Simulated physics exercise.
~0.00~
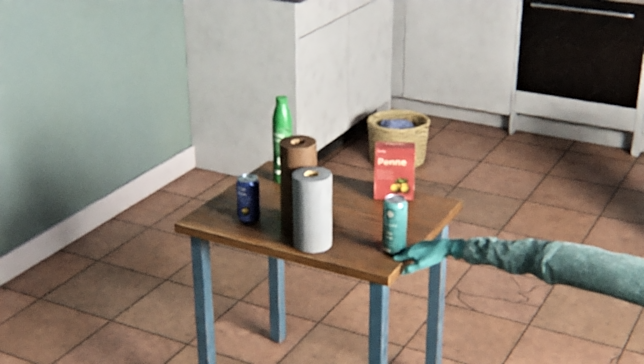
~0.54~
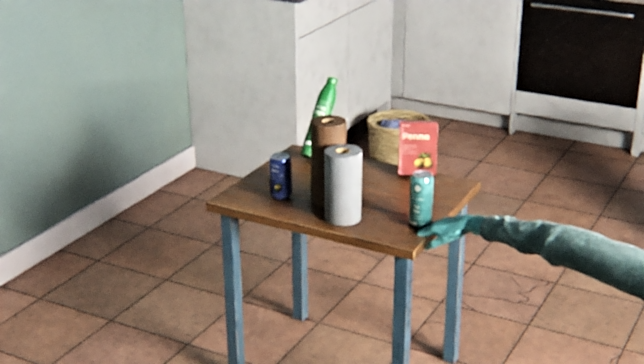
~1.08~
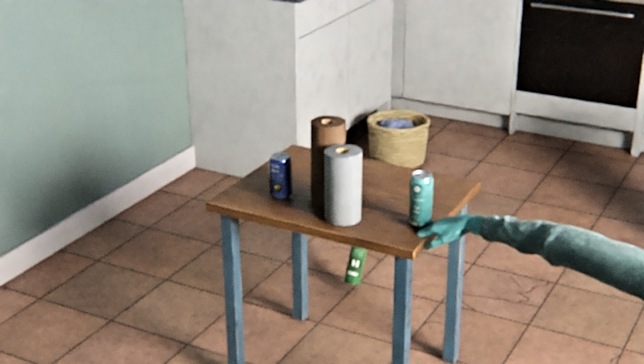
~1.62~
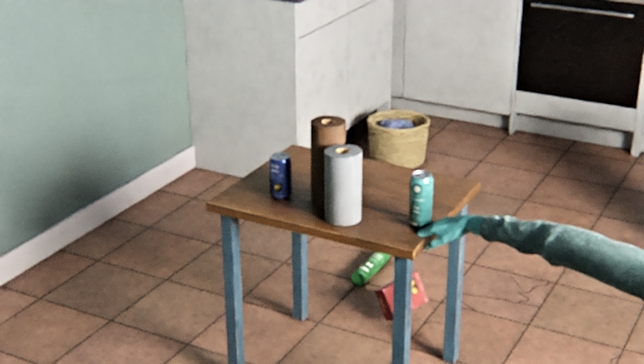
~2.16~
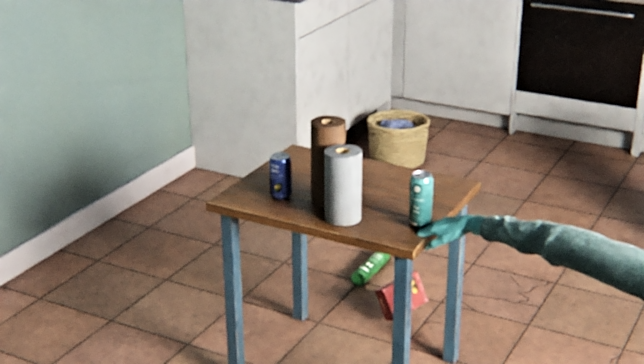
At first, a small wooden table with blue legs holds a green bottle, a brown roll, a grey roll, a blue can, a turquoise can and a red packet, while a teal-gloved hand rests at its near right corner. The table then shifts away and to the right, with the hand still at its corner, and the bottle and packet tilt at the far side. Both go over the edge, the bottle appearing below the tabletop first. They come to rest on the tiled floor beneath the table, while the two rolls and two cans stay standing on top.
